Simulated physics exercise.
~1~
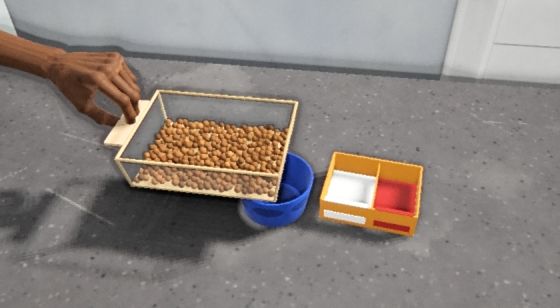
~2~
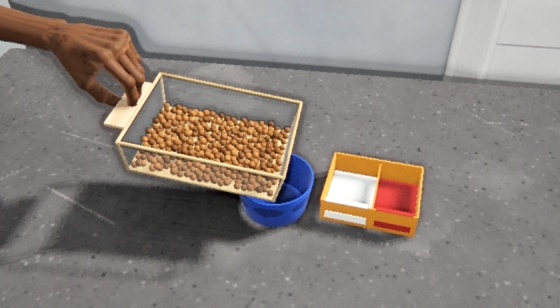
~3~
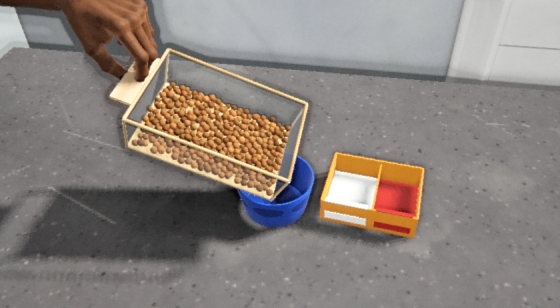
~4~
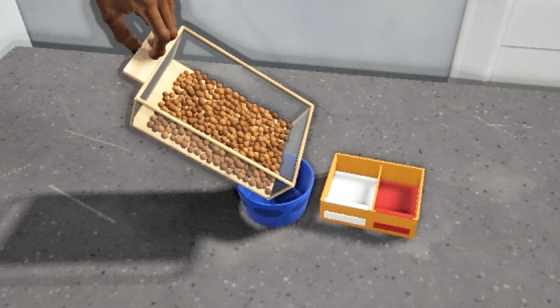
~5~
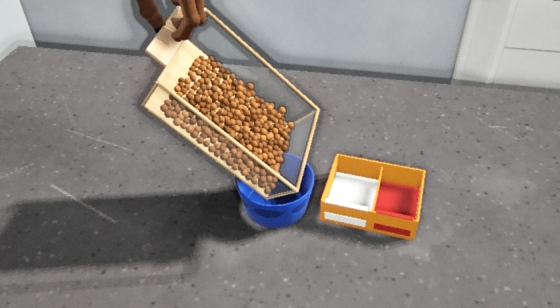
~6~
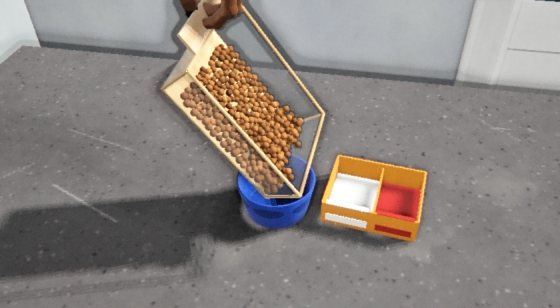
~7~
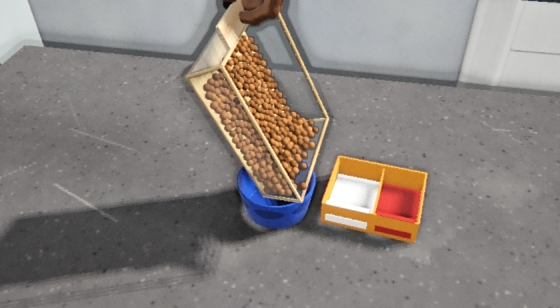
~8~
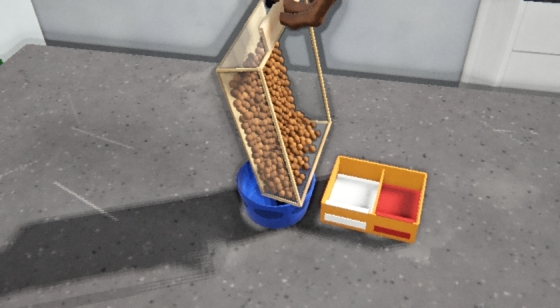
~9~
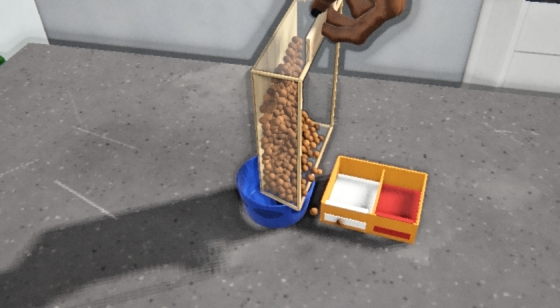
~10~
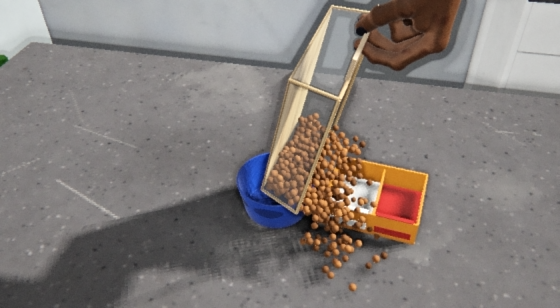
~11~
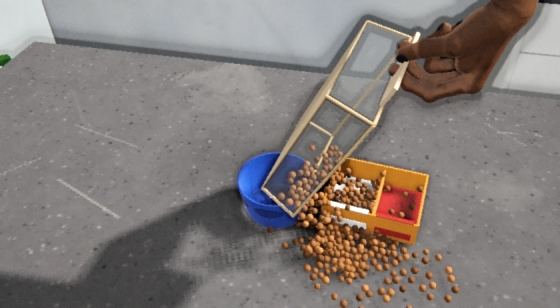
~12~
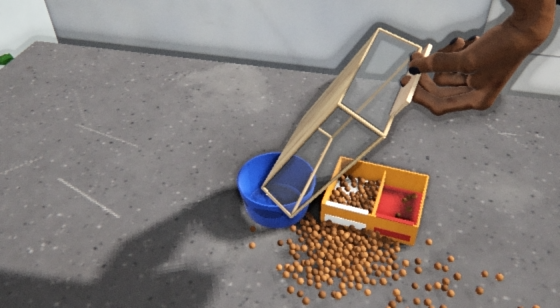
Small brown balls spilling from a clear box tipped by a hand, missing the blue dish, scattering across the counter and into the white section.
